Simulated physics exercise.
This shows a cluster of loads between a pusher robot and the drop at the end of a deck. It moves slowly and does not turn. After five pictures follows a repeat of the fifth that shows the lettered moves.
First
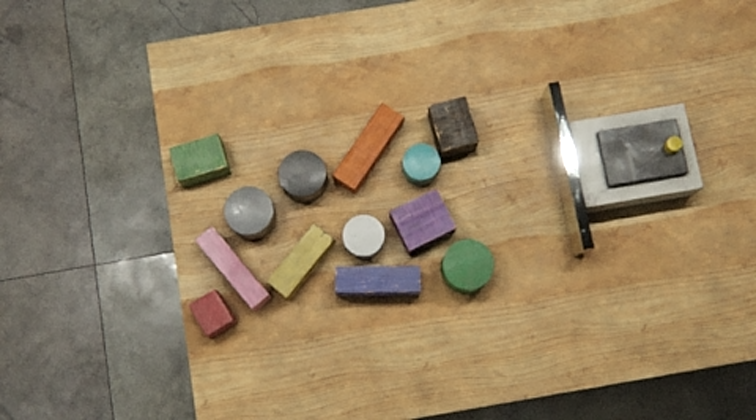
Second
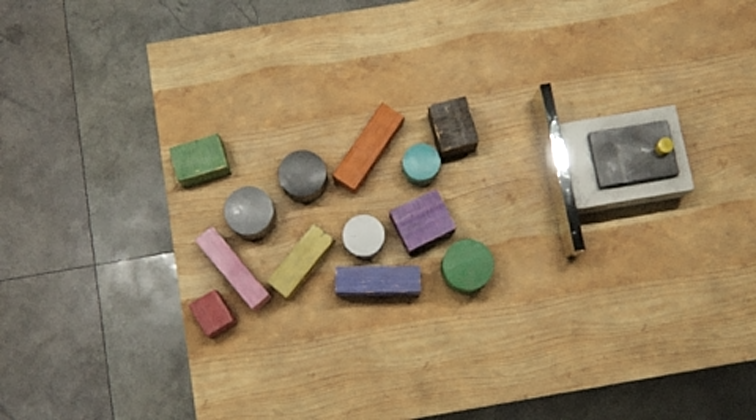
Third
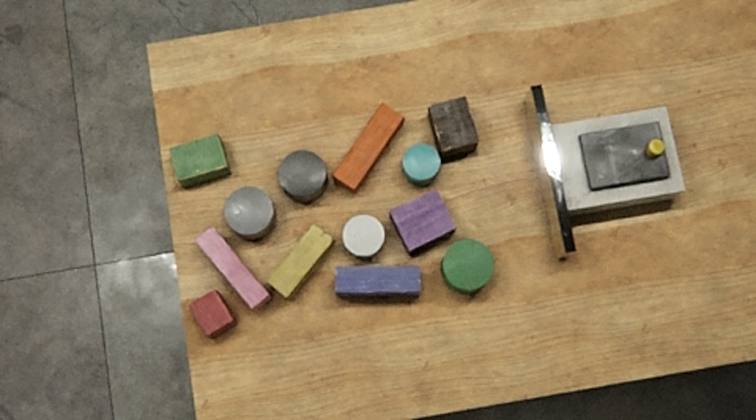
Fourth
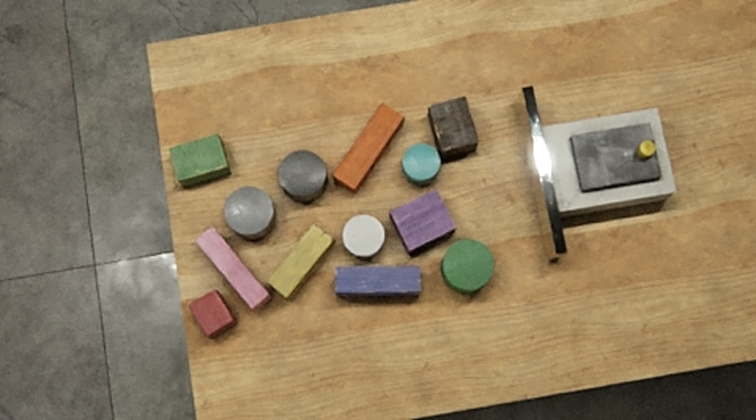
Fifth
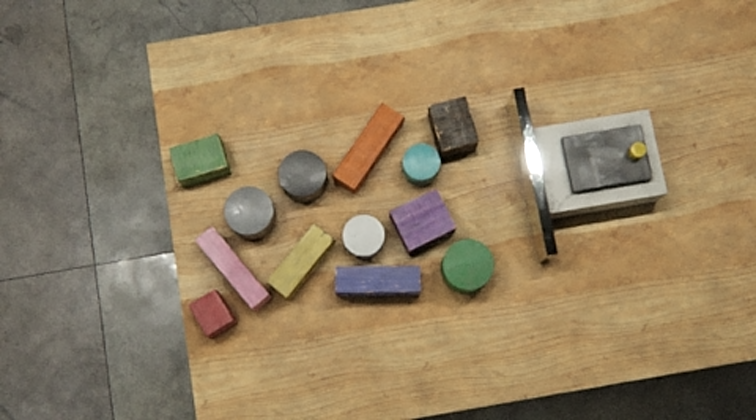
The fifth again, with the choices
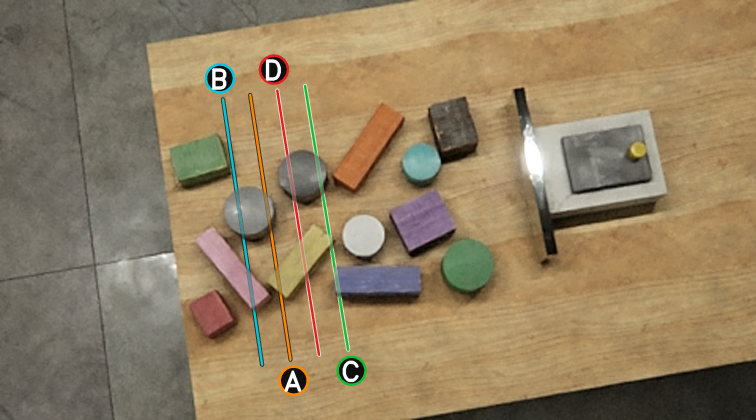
In the video, a small wheel-less-looking machine with a wide upright front plate moves slowly left across a wooden surface toward a cluster of colored blocks and round pieces, which stay still and untouched.
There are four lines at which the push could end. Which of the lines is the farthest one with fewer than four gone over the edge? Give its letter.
A is the last line within the limit.
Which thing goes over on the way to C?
The red crate goes over.
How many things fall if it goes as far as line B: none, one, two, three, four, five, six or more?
By then, six or more.
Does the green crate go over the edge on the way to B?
Yes.
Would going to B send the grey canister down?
Yes.
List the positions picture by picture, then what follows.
In the first frame, orange stick (369, 149); black canister (304, 177); pink bar (234, 269).
In the second frame, robot (627, 155); purple crate (423, 222).
In the third frame, robot (618, 156); white canister (364, 237).
In the fourth frame, robot (609, 158); grey canister (251, 214).
In the fifth frame, robot (601, 159); turquoise canister (421, 165); green crate (200, 161); black crate (453, 128).
On the marked copy, A at (270, 224); B at (242, 229); C at (326, 215); D at (298, 219).
Taking A. A third of the way, robot (507, 175); blue bar (357, 285); green canister (423, 272).
Two thirds of the way, robot (411, 191); red crate (183, 321); pink bar (208, 281).
When it is over, robot (336, 203); pink bar over the edge; red crate over the edge; three fallen.
As for the rest, B drops eight; C is within the limit but short; D is within the limit but short.
